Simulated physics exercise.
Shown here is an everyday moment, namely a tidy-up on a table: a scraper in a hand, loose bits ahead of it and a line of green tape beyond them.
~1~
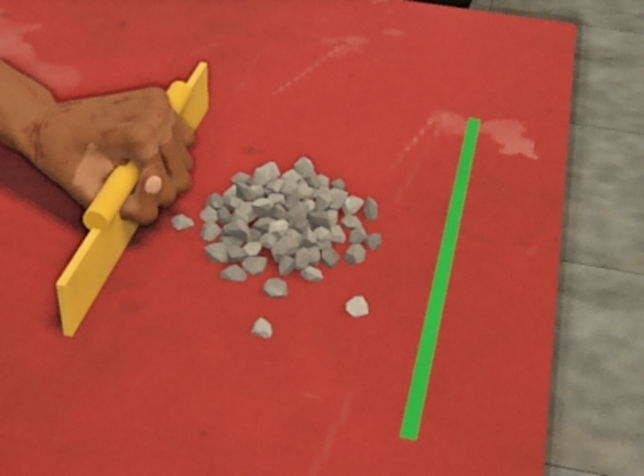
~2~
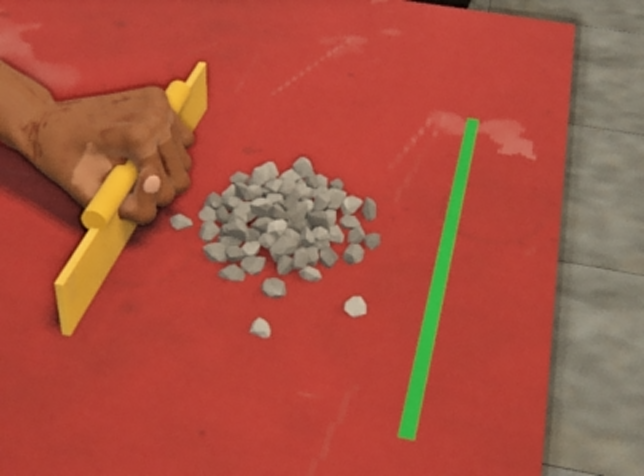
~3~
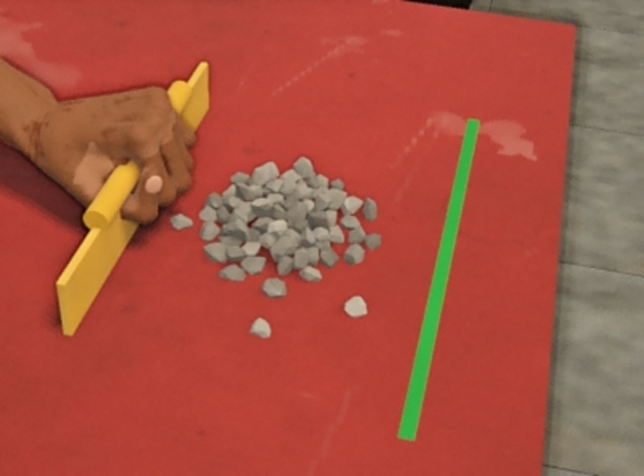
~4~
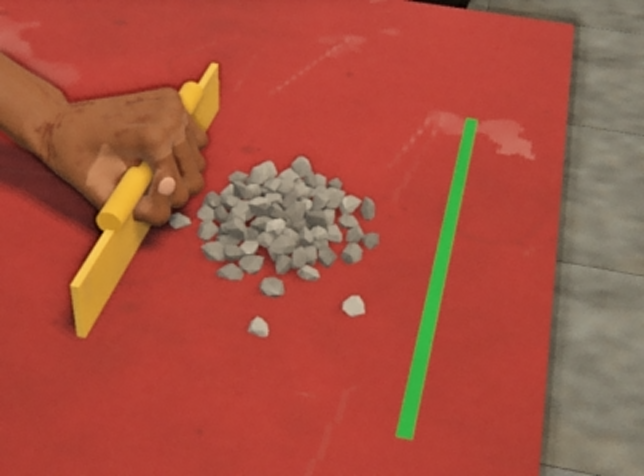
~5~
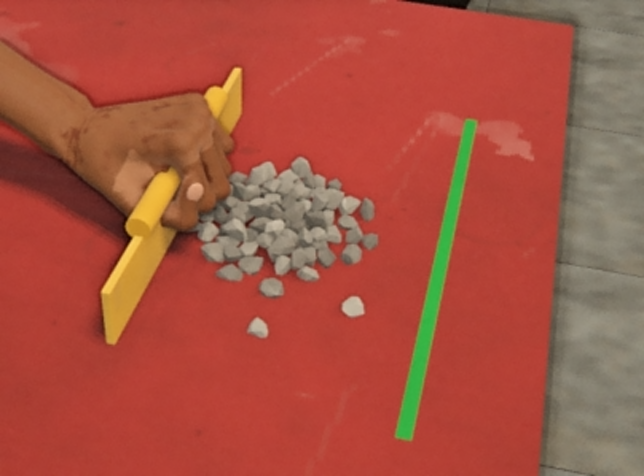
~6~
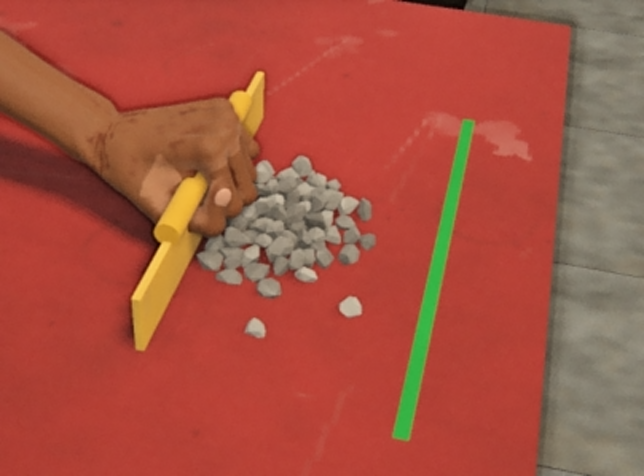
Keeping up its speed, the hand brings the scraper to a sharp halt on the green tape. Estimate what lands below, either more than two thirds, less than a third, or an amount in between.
What remains is beyond two thirds.
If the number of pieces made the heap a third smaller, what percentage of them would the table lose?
0 %, about.
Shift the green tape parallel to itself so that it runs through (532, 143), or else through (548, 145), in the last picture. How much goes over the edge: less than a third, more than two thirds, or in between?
In turn: More than two thirds; more than two thirds.
Just after the last frame, scraper still moving, near (334, 190); heap all on the table, its front near (460, 260).
A moment on, scraper stopped at the green tape; heap about a tenth over the edge.
When it is over, scraper stopped at the green tape; heap about a tenth over the edge.
